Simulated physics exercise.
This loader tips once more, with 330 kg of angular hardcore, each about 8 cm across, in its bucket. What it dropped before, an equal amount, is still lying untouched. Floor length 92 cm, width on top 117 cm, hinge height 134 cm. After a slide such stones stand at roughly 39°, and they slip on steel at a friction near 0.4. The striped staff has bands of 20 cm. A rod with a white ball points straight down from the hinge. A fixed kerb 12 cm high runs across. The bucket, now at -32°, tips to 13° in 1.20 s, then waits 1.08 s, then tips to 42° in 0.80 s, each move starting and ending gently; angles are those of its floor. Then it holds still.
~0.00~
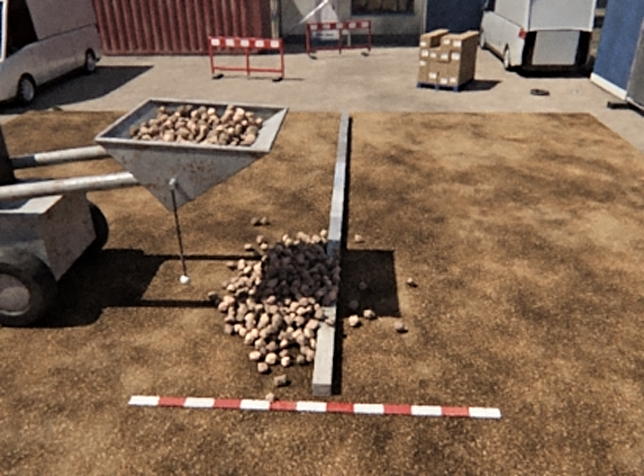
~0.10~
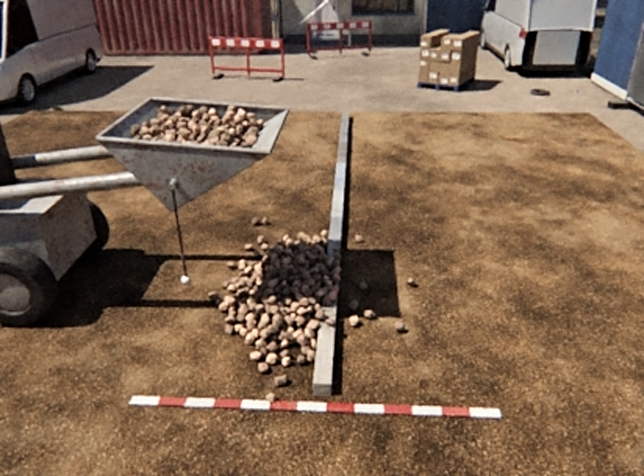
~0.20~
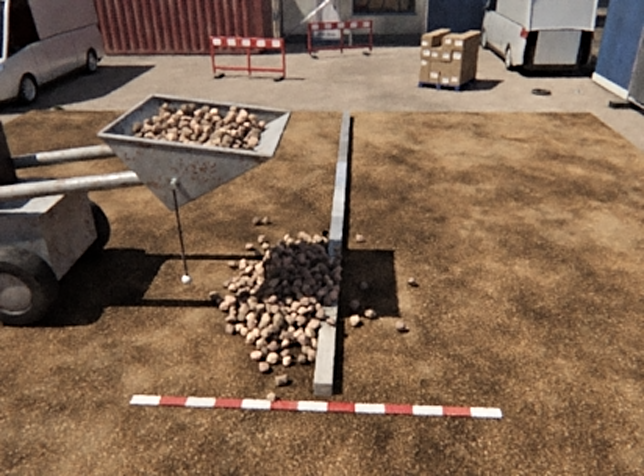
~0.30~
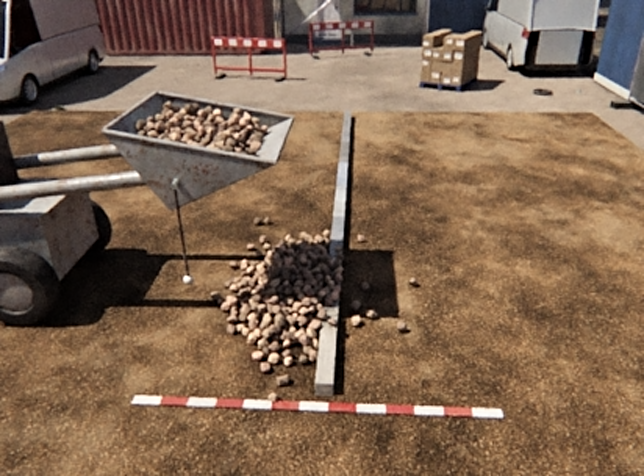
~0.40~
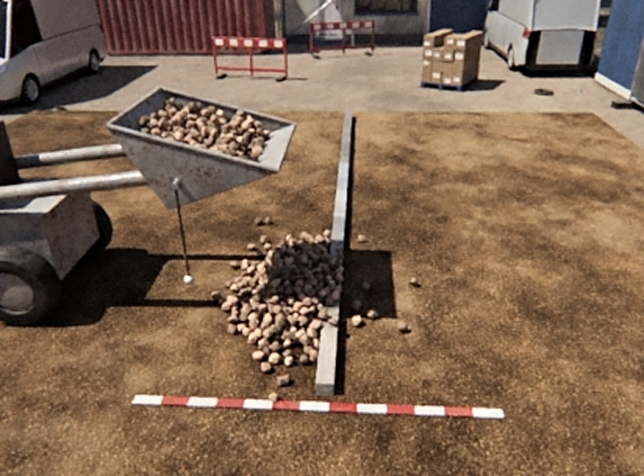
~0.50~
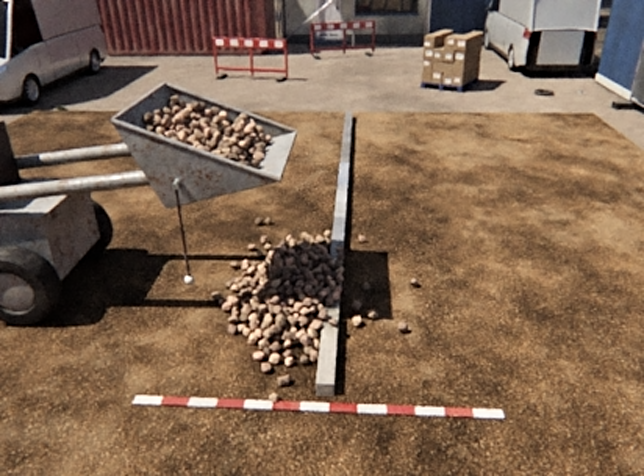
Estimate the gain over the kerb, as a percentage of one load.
About 23 per cent.
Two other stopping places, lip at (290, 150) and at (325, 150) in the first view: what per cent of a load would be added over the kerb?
About 45 and 80 per cent.
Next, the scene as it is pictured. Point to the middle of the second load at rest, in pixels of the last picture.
Their middle is at about (303, 277).
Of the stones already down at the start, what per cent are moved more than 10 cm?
About 5 per cent.
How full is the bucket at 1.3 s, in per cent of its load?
It holds some 100 per cent.
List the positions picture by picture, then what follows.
In the first picture, lip at (269, 151), floor tilted -32°, highest stones at (193, 115). The earlier load is highest near (281, 270), 29 cm above ground level, 98 % on this side of the kerb, 2 % over the kerb.
In the second picture, the bucket is at -31°, its lip at (270, 153); the top of the load is at (194, 115); the stones move at 0.1 m/s on average.
In the third picture, lip at (273, 157), floor tilted -29°, highest stones at (188, 114); the stones move at 0.1 m/s on average.
In the fourth picture, the bucket is at -25°, its lip at (276, 163); the top of the load is at (173, 113); the stones move at 0.2 m/s on average.
In the fifth picture, the bucket is at -20°, its lip at (279, 171); the top of the load is at (176, 111); the stones move at 0.2 m/s on average.
In the sixth picture, lip at (280, 180), floor tilted -15°, highest stones at (177, 108); the stones move at 0.2 m/s on average.
After 0.9 s the floor is at 6°; in per cent of one load, 100 in the bucket, 98 on this side of the kerb, 2 over the kerb; the foremost stones are at (371, 291).
After 1.3 s the floor is at 13°; in per cent of one load, 100 in the bucket, 98 on this side of the kerb, 2 over the kerb; the foremost stones are at (371, 291).
After 3.5 s the floor is at 42°; in per cent of one load, 8 in the bucket, 186 on this side of the kerb, 6 over the kerb; the foremost stones are at (378, 294).
After 6.3 s the floor is at 42°; in per cent of one load, 0 in the bucket, 176 on this side of the kerb, 24 over the kerb; the foremost stones are at (423, 287). Net gain over the kerb, 23.
